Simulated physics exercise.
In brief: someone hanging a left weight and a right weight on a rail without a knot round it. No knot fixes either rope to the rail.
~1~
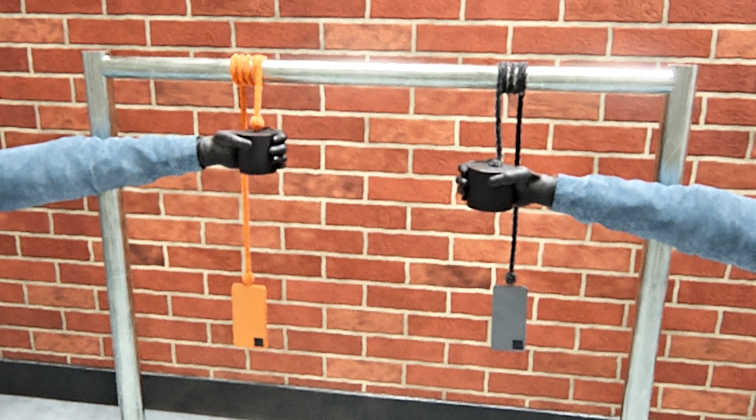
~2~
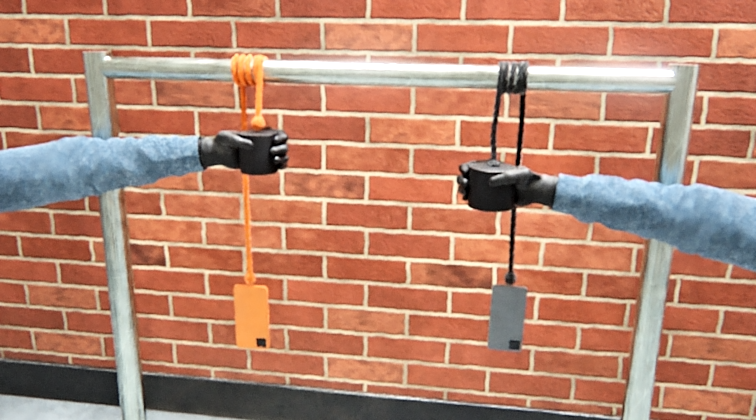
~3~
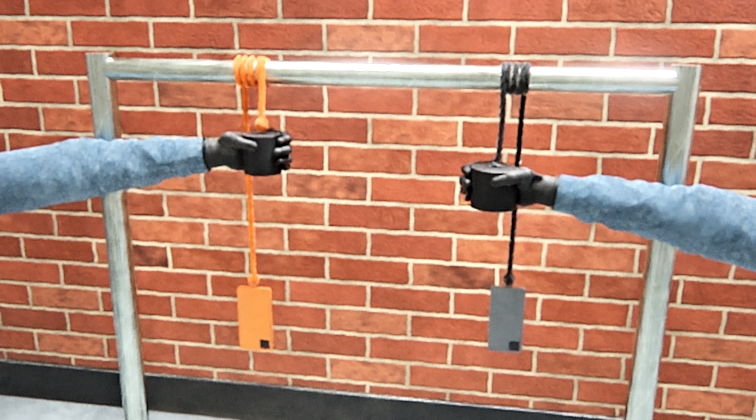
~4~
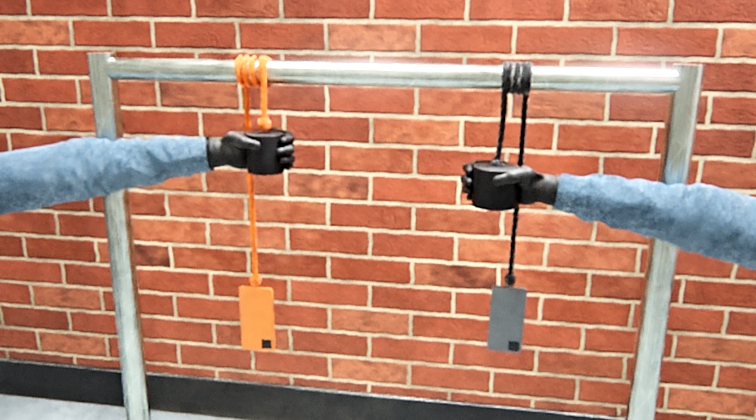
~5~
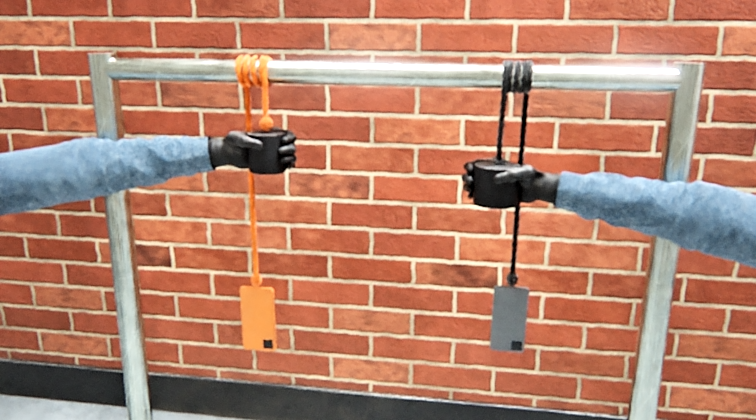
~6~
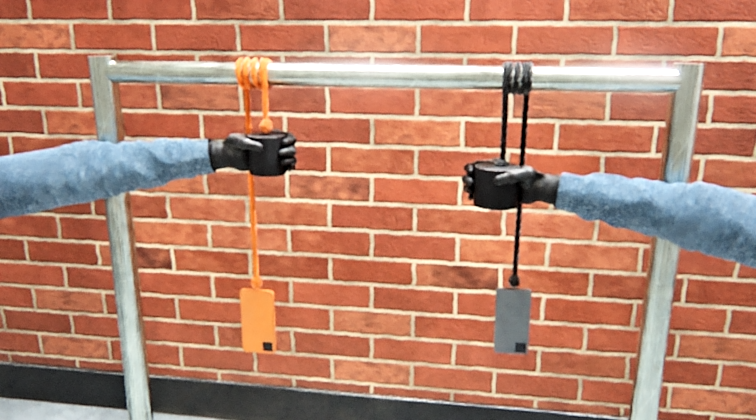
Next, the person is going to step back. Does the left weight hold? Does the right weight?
As I see it, left weight: Up; right weight: Up.
Then, 0.38 s after the last picture, left weight hanging near (263, 131); right weight hanging near (501, 188).
Then, 0.92 s after the last picture, left weight hanging near (264, 141); right weight hanging near (501, 189).
At rest, left weight hanging near (264, 144); right weight hanging near (502, 187). The left weight stays hanging and the right weight is held.
